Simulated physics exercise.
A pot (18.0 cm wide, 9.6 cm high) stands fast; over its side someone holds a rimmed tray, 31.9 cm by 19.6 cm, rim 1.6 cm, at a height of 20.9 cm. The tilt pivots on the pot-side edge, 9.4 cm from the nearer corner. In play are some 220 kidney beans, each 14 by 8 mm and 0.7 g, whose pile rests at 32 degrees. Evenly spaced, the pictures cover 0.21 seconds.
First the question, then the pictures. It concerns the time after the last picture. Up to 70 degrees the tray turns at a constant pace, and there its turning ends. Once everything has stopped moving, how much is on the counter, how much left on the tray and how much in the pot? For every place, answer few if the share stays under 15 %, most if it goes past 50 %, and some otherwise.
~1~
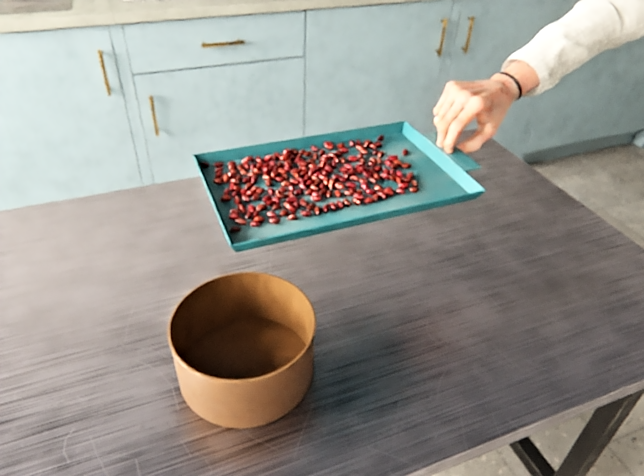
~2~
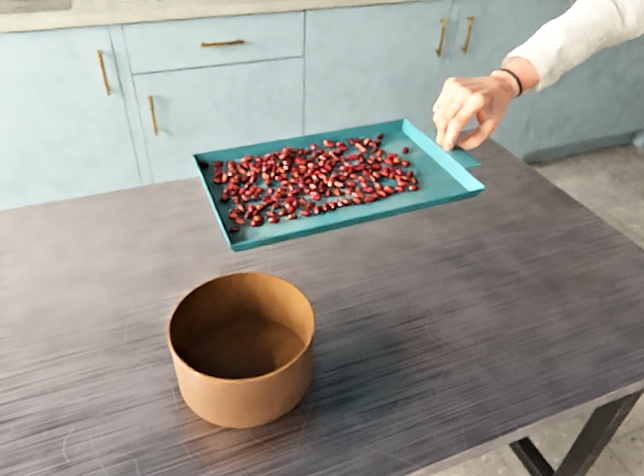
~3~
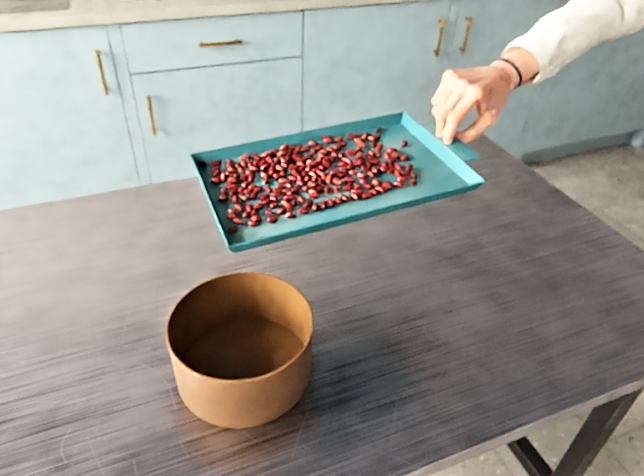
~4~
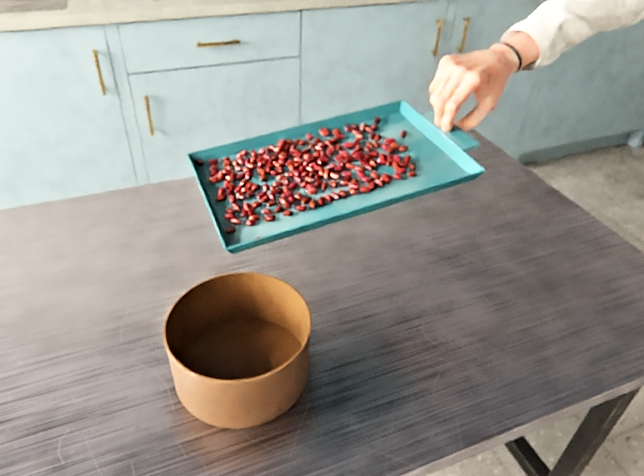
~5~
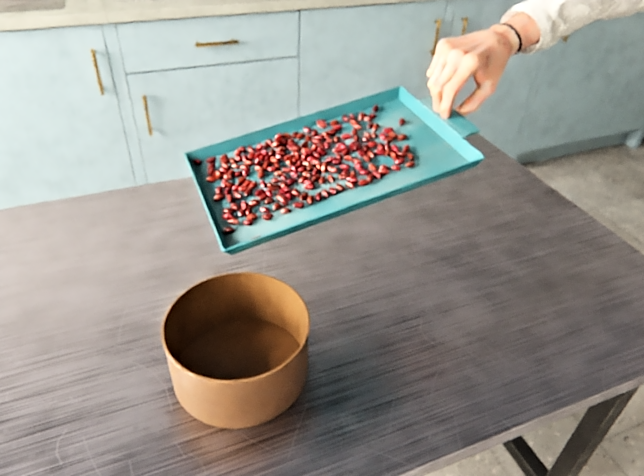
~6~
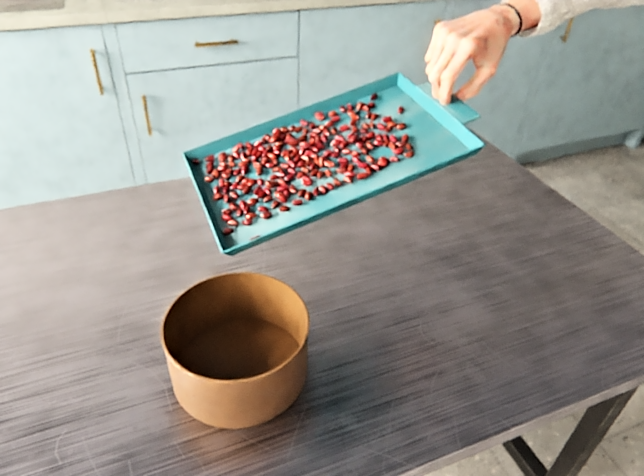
Shares - counter: Some; tray: Few; pot: Most.
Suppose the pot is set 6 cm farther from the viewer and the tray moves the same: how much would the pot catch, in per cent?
Around 60 per cent.
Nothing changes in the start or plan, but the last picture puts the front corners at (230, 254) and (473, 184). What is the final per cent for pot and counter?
Pot 75 % / counter 20 %.
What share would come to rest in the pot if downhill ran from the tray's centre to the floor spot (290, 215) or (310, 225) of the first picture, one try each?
I'd put it at about 95 per cent for the first tilt and about 95 per cent for the second.
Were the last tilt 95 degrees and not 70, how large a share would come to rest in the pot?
Around 65 per cent, then.
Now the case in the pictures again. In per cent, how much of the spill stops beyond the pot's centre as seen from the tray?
That works out to about 90 percent.
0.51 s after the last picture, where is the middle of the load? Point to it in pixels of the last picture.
By then the middle of the load sits around (210, 213).
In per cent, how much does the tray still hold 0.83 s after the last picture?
About 15 per cent.
Then, 0.31 s after the last picture, tilt 42 degrees; the tray holds 100 %, the pot 0 %.
Then, 0.51 s after the last picture, tilt 60 degrees; the tray holds 85 %, the pot 0 %.
Then, 0.83 s after the last picture, tilt 70 degrees; the tray holds 15 %, the pot 45 %.
In the end, counter 40 %, tray 5 %, pot 60 %.
